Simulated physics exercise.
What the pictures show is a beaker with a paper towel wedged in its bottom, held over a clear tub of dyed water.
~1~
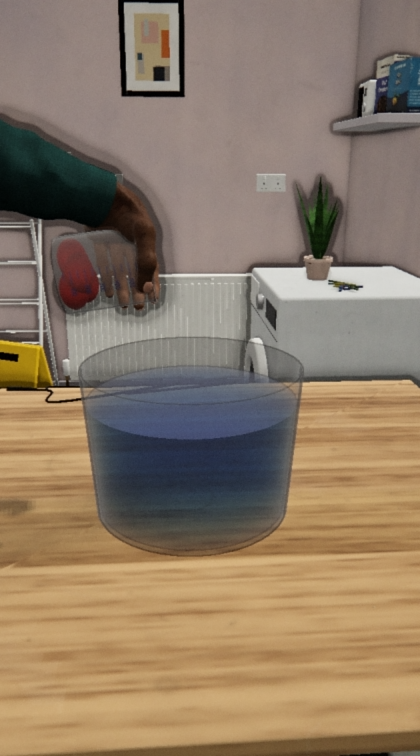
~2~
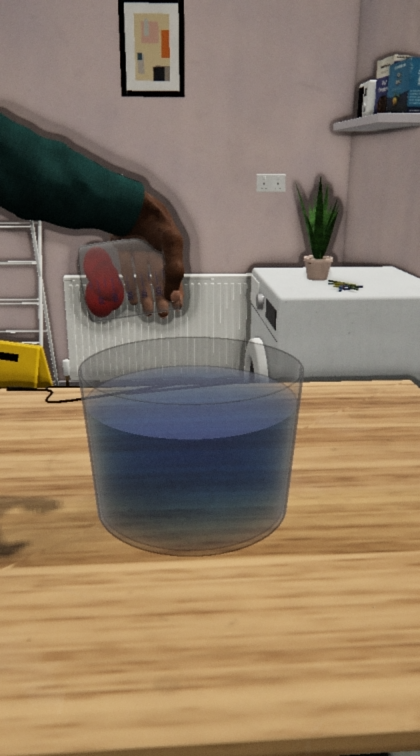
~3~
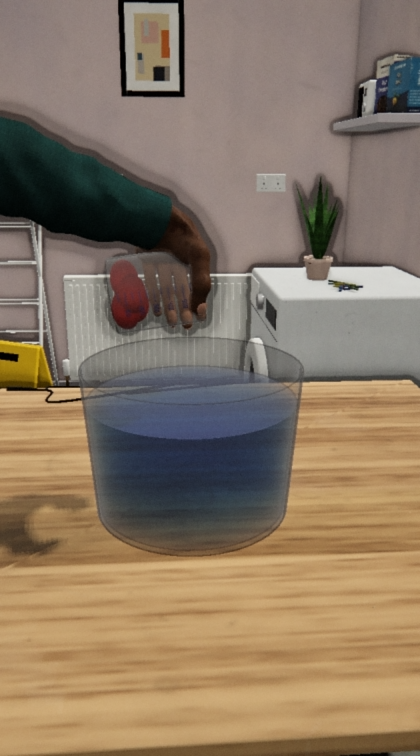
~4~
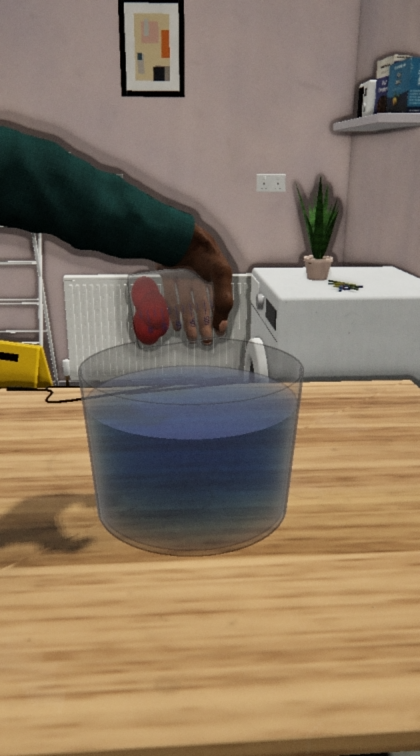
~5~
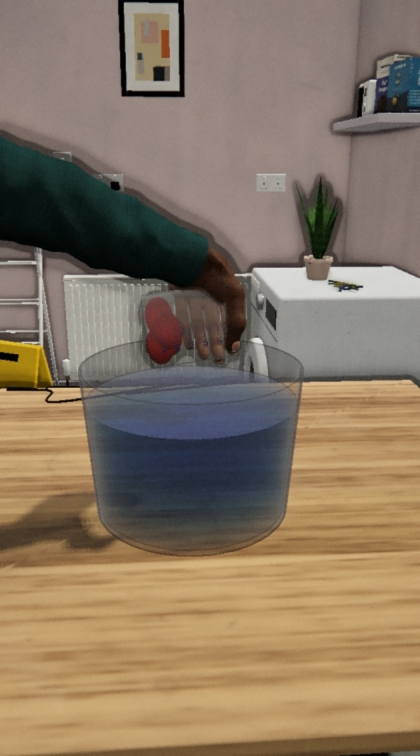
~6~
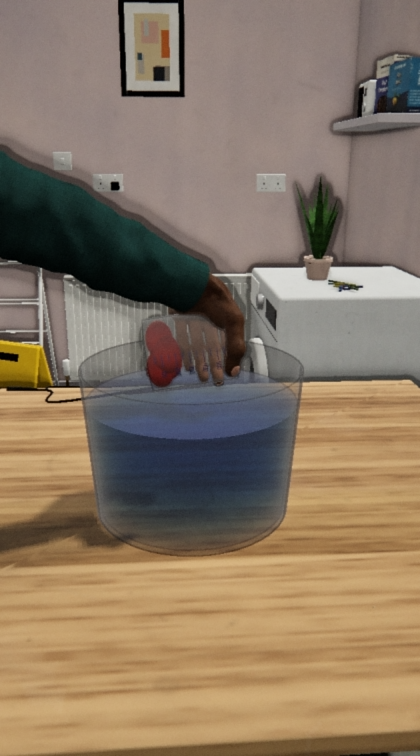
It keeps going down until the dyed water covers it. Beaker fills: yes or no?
Yes.
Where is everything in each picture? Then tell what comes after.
In the first picture, beaker (107, 270) on its side; above the clear tub.
In the second picture, beaker (133, 278) on its side; paper towel (101, 282); coming down.
In the third picture, beaker (158, 290) on its side; lower.
In the fourth picture, beaker (179, 306) on its side; paper towel (148, 310); lower still.
In the fifth picture, beaker (191, 326) on its side; close to the surface.
In the sixth picture, beaker (191, 349) on its side; paper towel (161, 353); just over the surface.
A moment on, the beaker enters the dyed water.
Further on, dyed water pours in as the air escapes.
When it is over, the beaker is under, flooded, and the paper towel is wet.
